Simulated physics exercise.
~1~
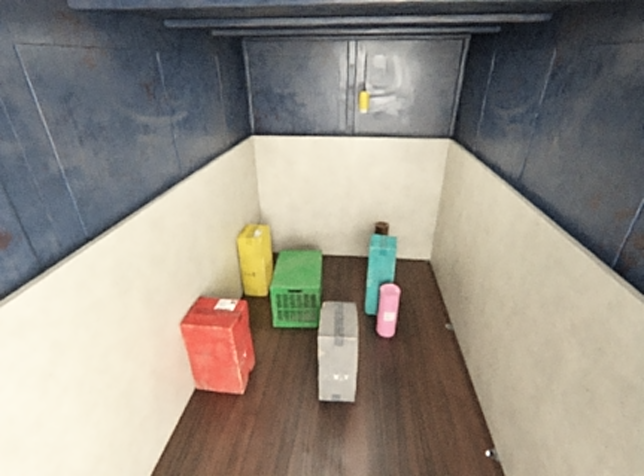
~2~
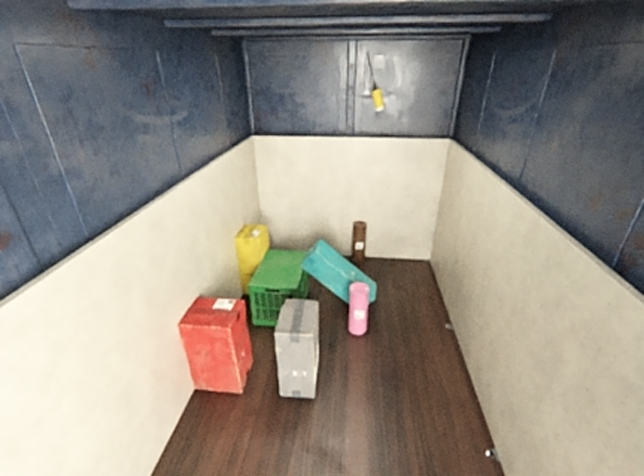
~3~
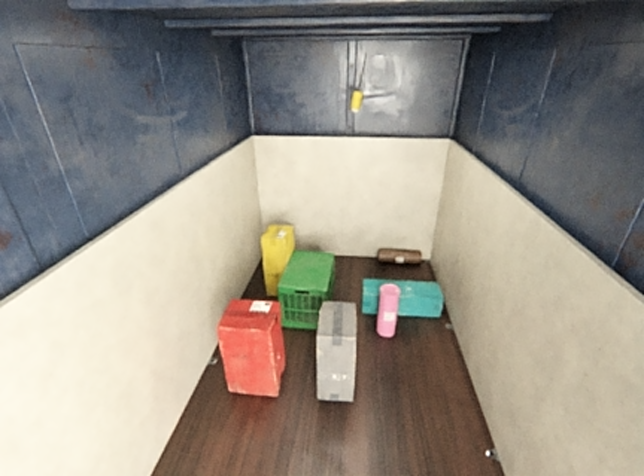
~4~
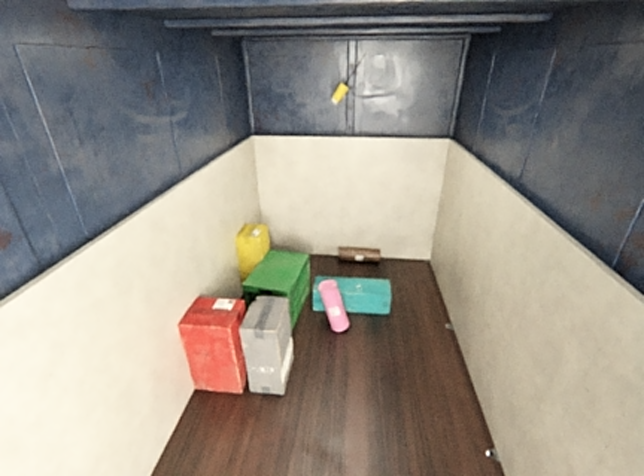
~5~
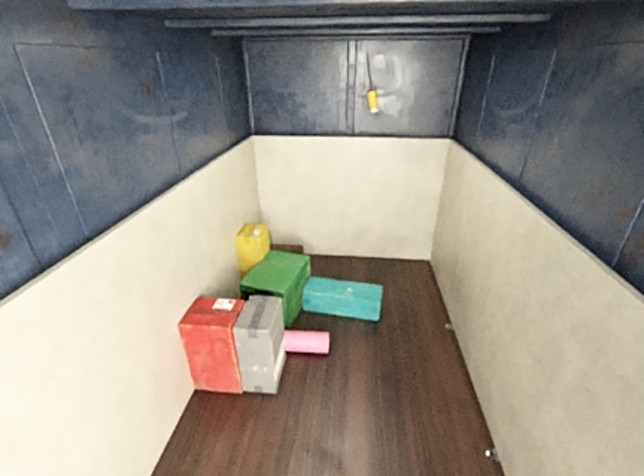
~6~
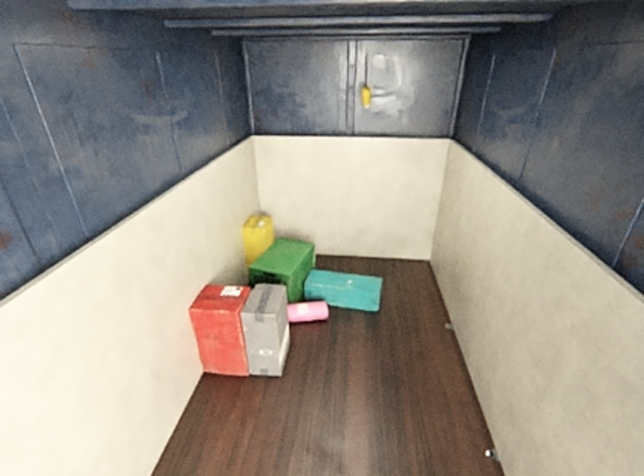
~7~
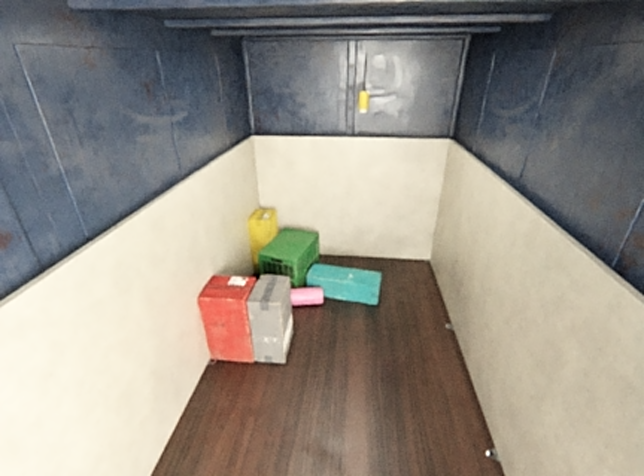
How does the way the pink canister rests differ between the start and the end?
At the start the pink canister stands upright, and at the end it lies on its side.
